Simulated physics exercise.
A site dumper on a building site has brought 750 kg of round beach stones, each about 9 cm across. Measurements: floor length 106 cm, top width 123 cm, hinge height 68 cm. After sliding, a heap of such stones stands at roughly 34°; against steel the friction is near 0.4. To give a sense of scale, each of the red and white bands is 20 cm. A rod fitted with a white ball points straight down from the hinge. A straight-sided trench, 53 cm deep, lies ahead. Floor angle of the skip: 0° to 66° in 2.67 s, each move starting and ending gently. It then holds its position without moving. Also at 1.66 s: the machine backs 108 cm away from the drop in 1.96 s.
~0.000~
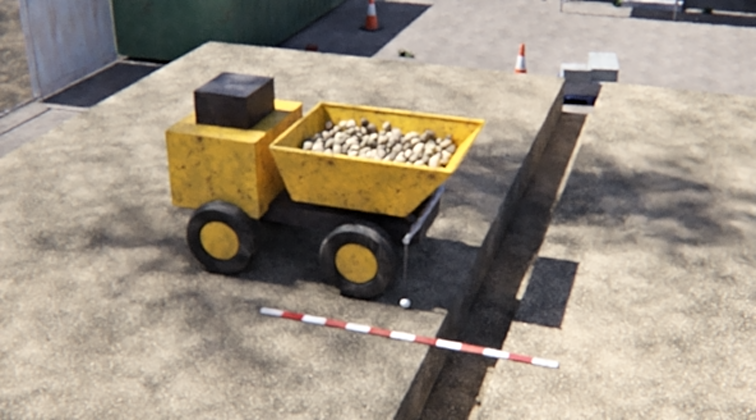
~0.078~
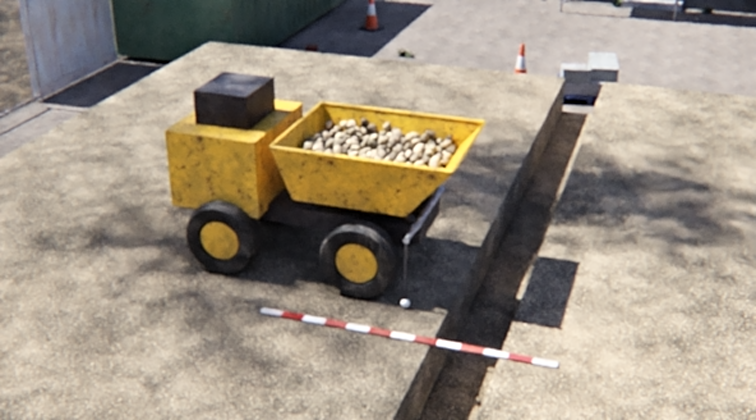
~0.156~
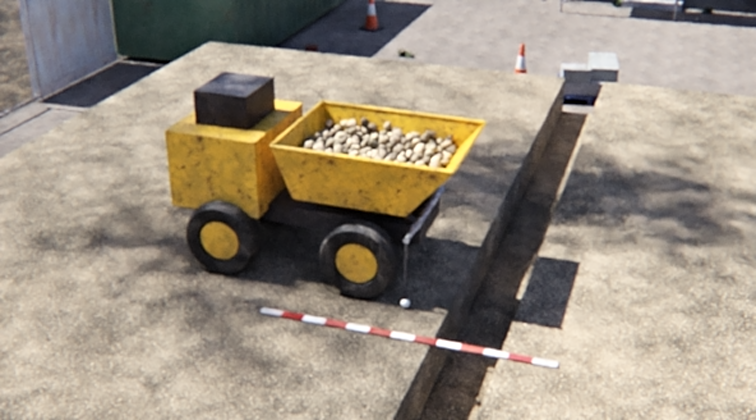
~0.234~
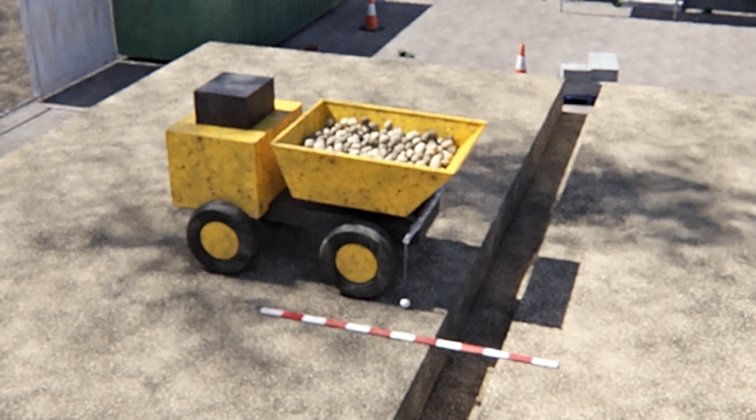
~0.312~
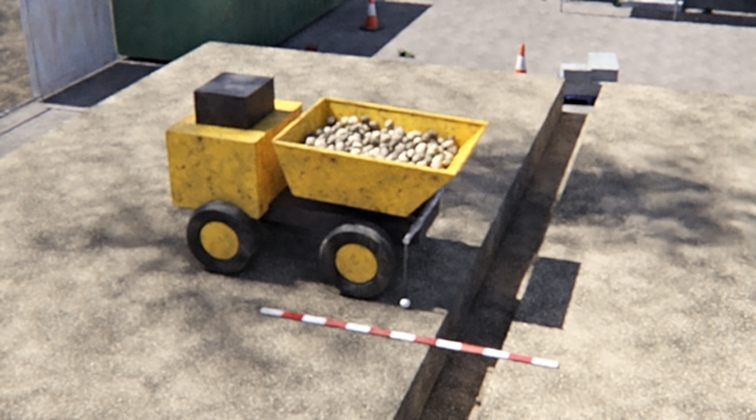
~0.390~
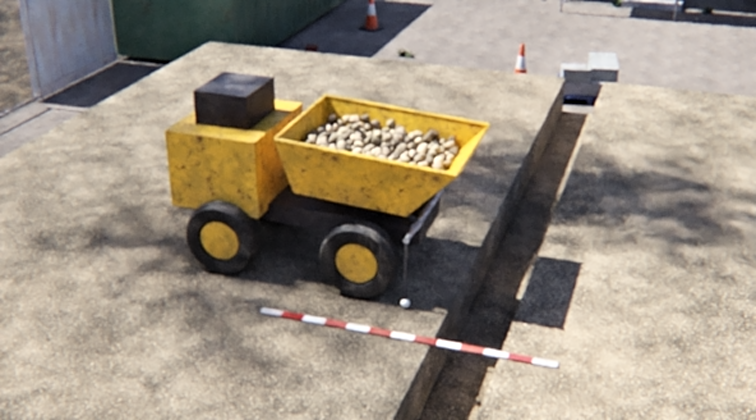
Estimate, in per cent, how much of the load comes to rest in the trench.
55 %.
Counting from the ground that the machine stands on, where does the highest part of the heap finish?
Close to 22 cm above that ground.
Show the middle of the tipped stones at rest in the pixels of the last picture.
Around (489, 309).
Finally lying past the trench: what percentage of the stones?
Roughly 20 per cent.
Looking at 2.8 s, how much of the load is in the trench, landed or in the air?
Roughly 45 percent of the load.
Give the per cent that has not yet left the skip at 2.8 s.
Held: Approx. 30 %.
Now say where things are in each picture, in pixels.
The skip is at 0°, its lip at (452, 172); the top of the load is at (382, 138), in the first picture.
The skip is at 0°, its lip at (452, 172); the top of the load is at (382, 138); the stones move at 0.1 m/s on average, in the second picture.
Lip at (453, 173), floor tilted 1°, highest stones at (380, 137); the stones move at 0.1 m/s on average, in the third picture.
The skip is at 1°, its lip at (454, 173); the top of the load is at (374, 136); the stones move at 0.1 m/s on average, in the fourth picture.
The skip is at 2°, its lip at (455, 174); the top of the load is at (375, 135); the stones move at 0.2 m/s on average, in the fifth picture.
The skip is at 4°, its lip at (457, 176); the top of the load is at (362, 132); the stones move at 0.2 m/s on average, in the sixth picture.
After 2.0 s the floor is at 56°; 99 % in the skip, 1 % in the trench; the foremost stones are at (512, 218).
After 2.8 s the floor is at 66°; 32 % in the skip, 6 % short of the trench, 43 % in the trench, 19 % past the trench; the foremost stones are at (620, 310).
After 4.1 s the floor is at 66°; 2 % in the skip, 27 % short of the trench, 53 % in the trench, 18 % past the trench; the foremost stones are at (671, 322).
After 6.8 s the floor is at 66°; 0 % in the skip, 27 % short of the trench, 54 % in the trench, 18 % past the trench; the foremost stones are at (671, 322).
